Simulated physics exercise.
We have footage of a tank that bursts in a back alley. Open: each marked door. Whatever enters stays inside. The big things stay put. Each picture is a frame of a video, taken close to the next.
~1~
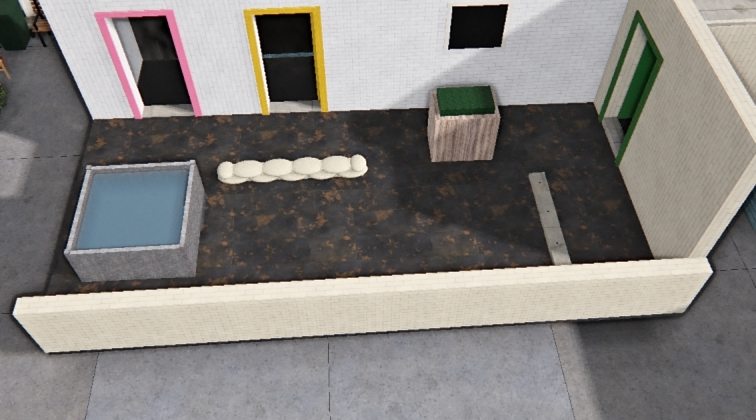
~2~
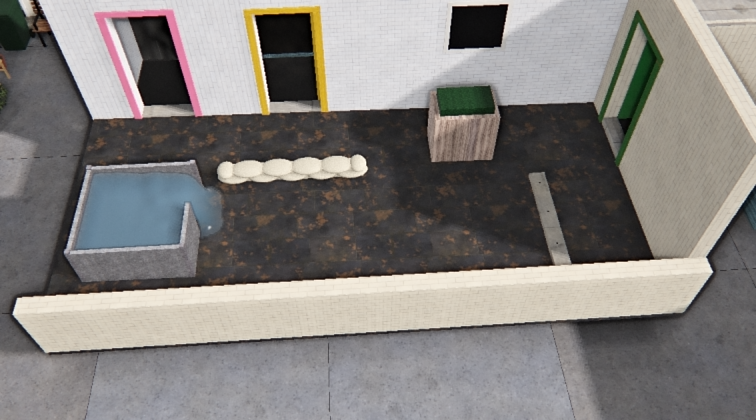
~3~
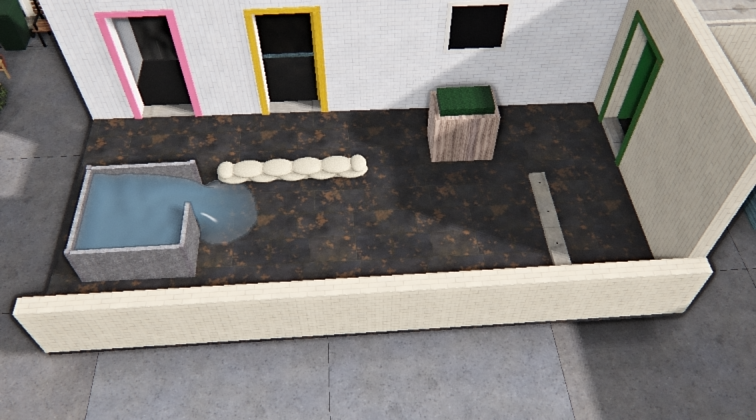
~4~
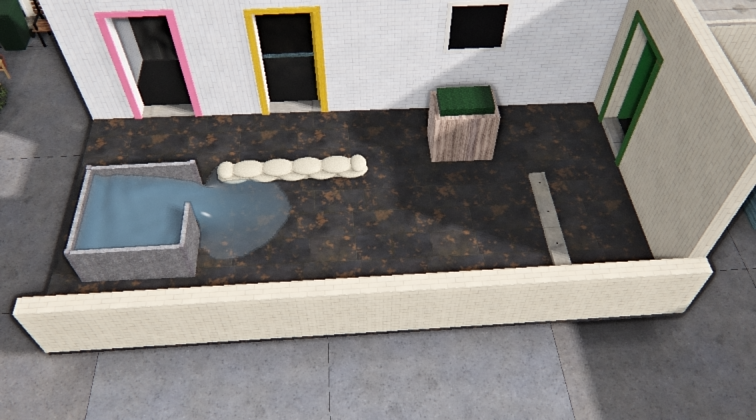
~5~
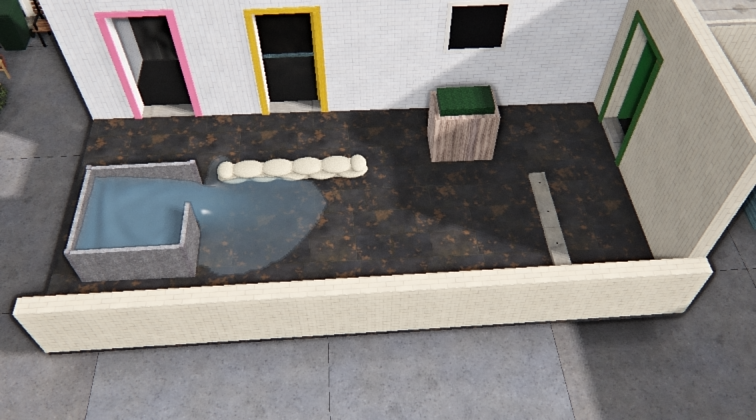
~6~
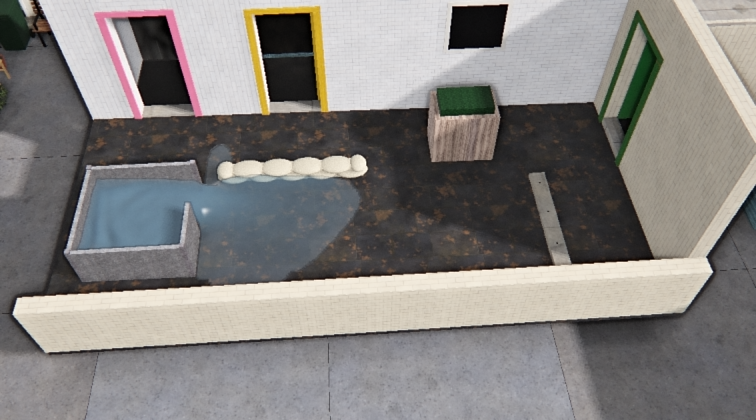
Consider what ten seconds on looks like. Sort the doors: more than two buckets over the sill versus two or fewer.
Sorted by door: Yellow door - two or fewer; pink door - two or fewer; green door - two or fewer.
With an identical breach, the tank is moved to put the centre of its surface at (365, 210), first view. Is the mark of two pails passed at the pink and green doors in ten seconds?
Here the pink one remains within bounds, and the green one breaks the limit.
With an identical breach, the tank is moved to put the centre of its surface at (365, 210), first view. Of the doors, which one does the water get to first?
That would be the one in green, I think.
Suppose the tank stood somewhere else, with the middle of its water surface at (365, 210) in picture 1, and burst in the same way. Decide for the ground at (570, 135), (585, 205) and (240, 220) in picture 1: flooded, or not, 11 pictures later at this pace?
Taking them in the order asked: Inundated, then inundated, then spared.
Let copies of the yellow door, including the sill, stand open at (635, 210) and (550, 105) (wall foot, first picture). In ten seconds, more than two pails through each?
One after the other: Lets more in, is over.
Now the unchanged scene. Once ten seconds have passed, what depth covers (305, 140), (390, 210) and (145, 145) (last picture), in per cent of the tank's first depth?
Around 6, 2 and 0 percent, in that order.
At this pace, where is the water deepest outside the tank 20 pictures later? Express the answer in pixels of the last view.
Roughly at pixel (644, 291).
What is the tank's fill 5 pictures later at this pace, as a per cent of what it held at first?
My best guess is about 62 per cent.
A moment on, water covers 25 % of the floor; the yellow door not reached, the pink door not reached, the green door not reached.
Next, water covers 45 % of the floor; the yellow door not reached, the pink door wet at the sill, nothing in, the green door not reached.
Then, water covers 50 % of the floor; the yellow door wet at the sill, nothing in, the pink door wet at the sill, nothing in, the green door wet at the sill, nothing in.
Later, water covers 55 % of the floor; the yellow door wet at the sill, nothing in, the pink door wet at the sill, nothing in, the green door wet at the sill, nothing in.
In the end, water covers 60 % of the floor; the yellow door wet at the sill, nothing in, the pink door wet at the sill, nothing in, the green door under two buckets in.
